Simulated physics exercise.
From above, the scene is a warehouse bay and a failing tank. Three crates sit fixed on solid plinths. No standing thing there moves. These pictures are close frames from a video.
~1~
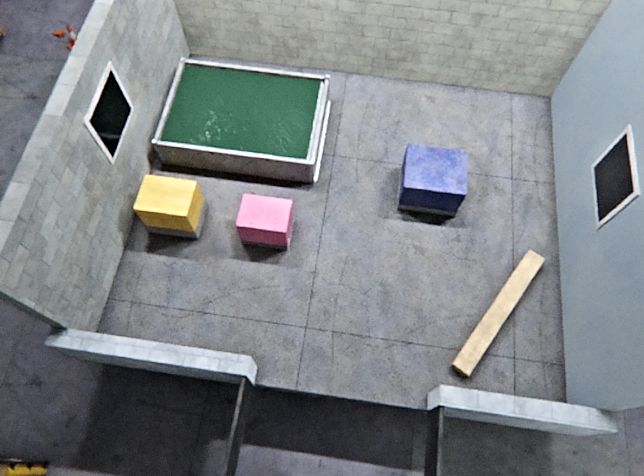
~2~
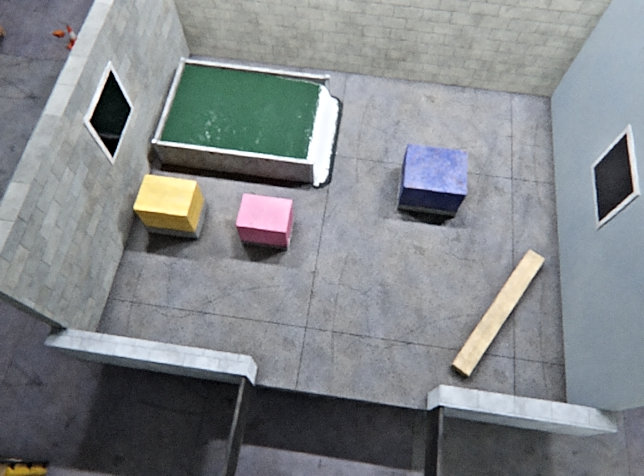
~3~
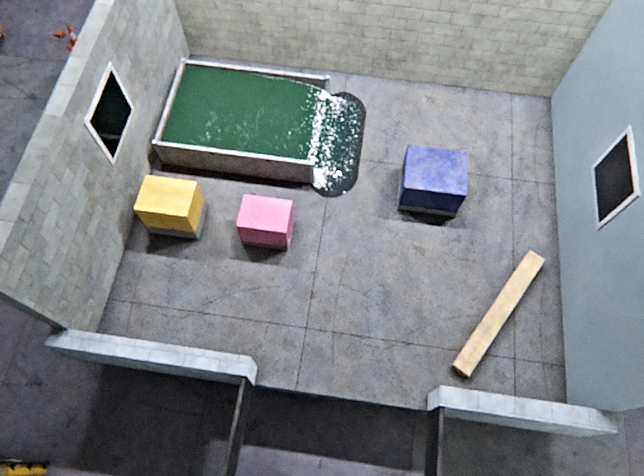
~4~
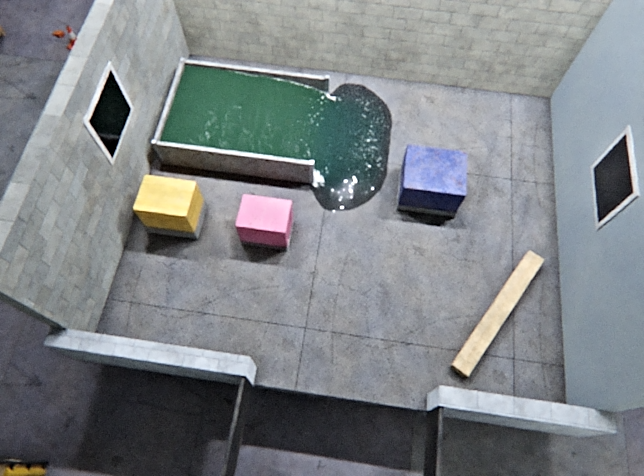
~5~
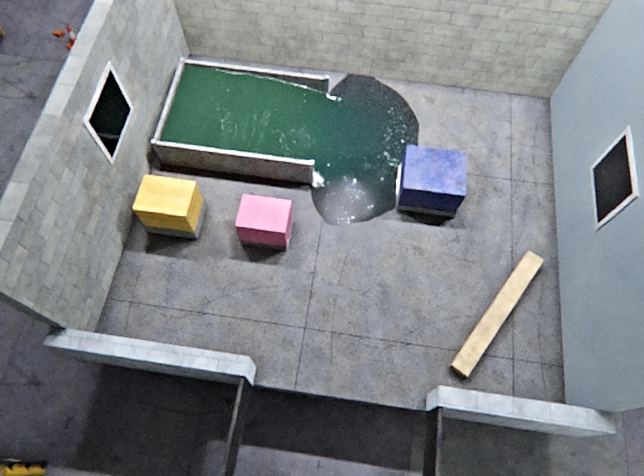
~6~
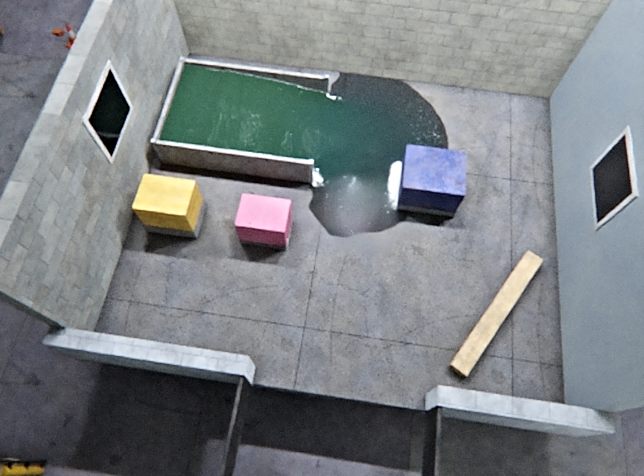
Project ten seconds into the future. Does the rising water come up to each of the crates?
The blue crate - yes, it does. The pink crate - no, it does not. The yellow crate - no, it does not.
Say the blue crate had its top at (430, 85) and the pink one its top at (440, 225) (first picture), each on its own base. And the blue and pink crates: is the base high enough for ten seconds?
Looking at both, the blue crate gets submerged, and the pink crate gets submerged.
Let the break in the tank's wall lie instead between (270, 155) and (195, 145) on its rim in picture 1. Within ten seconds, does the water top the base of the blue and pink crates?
Result: Blue crate not reached, pink crate reached.
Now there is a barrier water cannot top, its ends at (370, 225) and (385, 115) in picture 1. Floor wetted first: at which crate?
Looks like the one in pink.
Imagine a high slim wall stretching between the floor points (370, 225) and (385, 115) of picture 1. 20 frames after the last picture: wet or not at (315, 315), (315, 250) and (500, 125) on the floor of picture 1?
Outcome by spot, in order - watered, watered, watered.
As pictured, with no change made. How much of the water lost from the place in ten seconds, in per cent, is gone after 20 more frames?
That comes to 10 per cent, as I work it out.
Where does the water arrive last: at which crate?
Should be the yellow crate.
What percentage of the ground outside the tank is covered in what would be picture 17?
That works out at 40 %.
A moment on, water covers 30 % of the floor; the blue crate water round its plinth, the pink crate not reached, the yellow crate not reached.
Next, water covers 40 % of the floor; the blue crate water round its plinth, the pink crate not reached, the yellow crate not reached.
Then, water covers 60 % of the floor; the blue crate water round its plinth, the pink crate water round its plinth, the yellow crate not reached.
Later, water covers 70 % of the floor; the blue crate water round its plinth, the pink crate water round its plinth, the yellow crate not reached.
In the end, water covers 95 % of the floor; the blue crate was topped, the pink crate stayed above the water, the yellow crate stayed above the water.
